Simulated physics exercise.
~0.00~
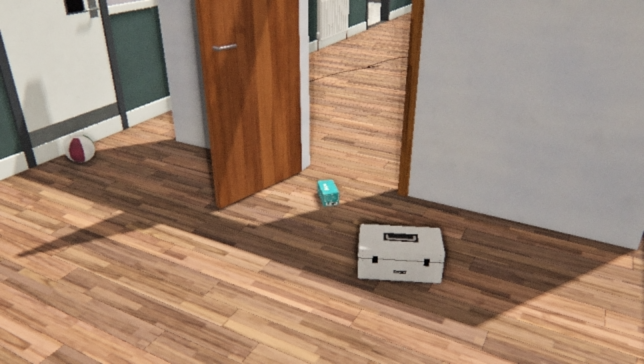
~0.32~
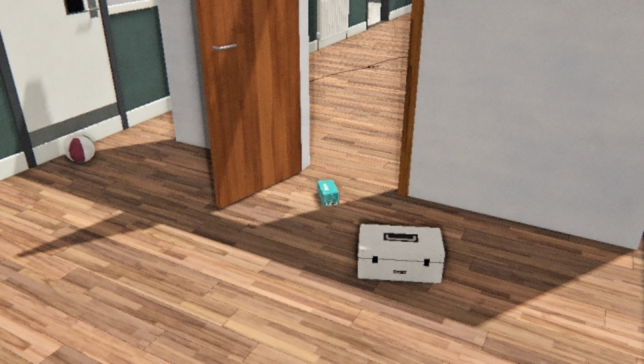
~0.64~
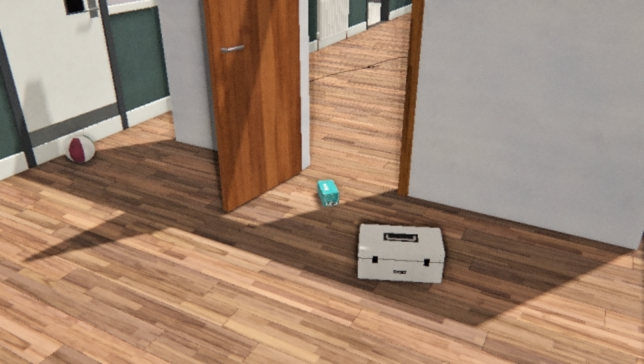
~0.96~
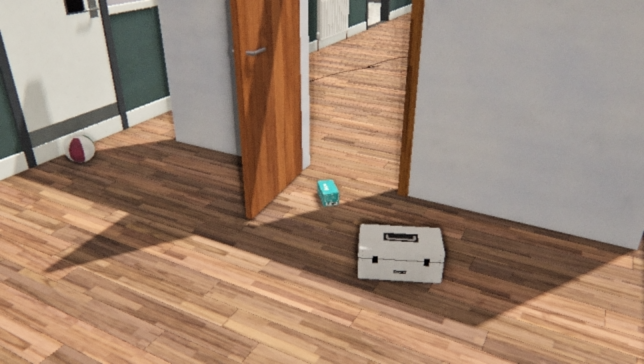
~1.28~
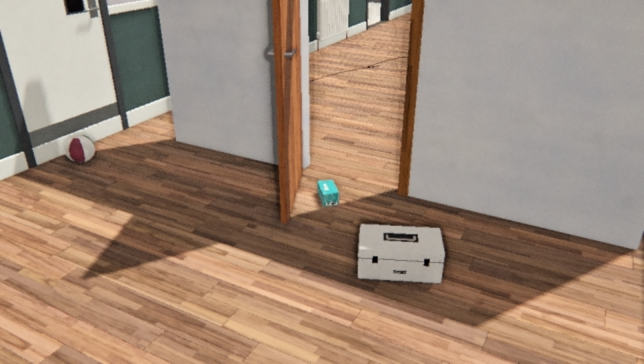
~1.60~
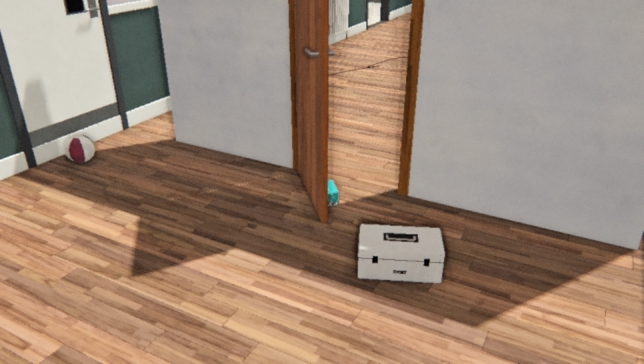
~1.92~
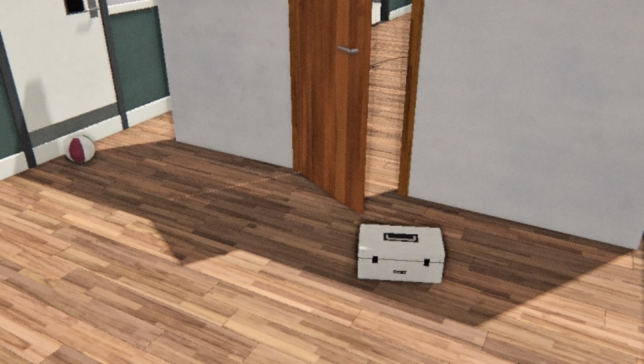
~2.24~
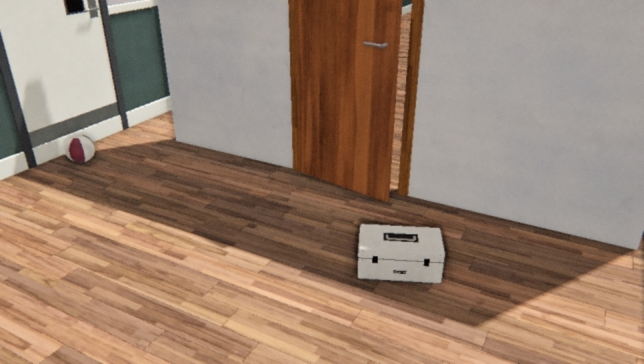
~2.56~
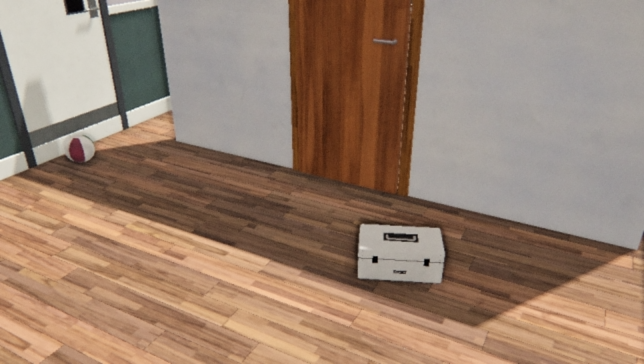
A wooden door slowly swings shut, hiding a small turquoise box behind a white toolbox.
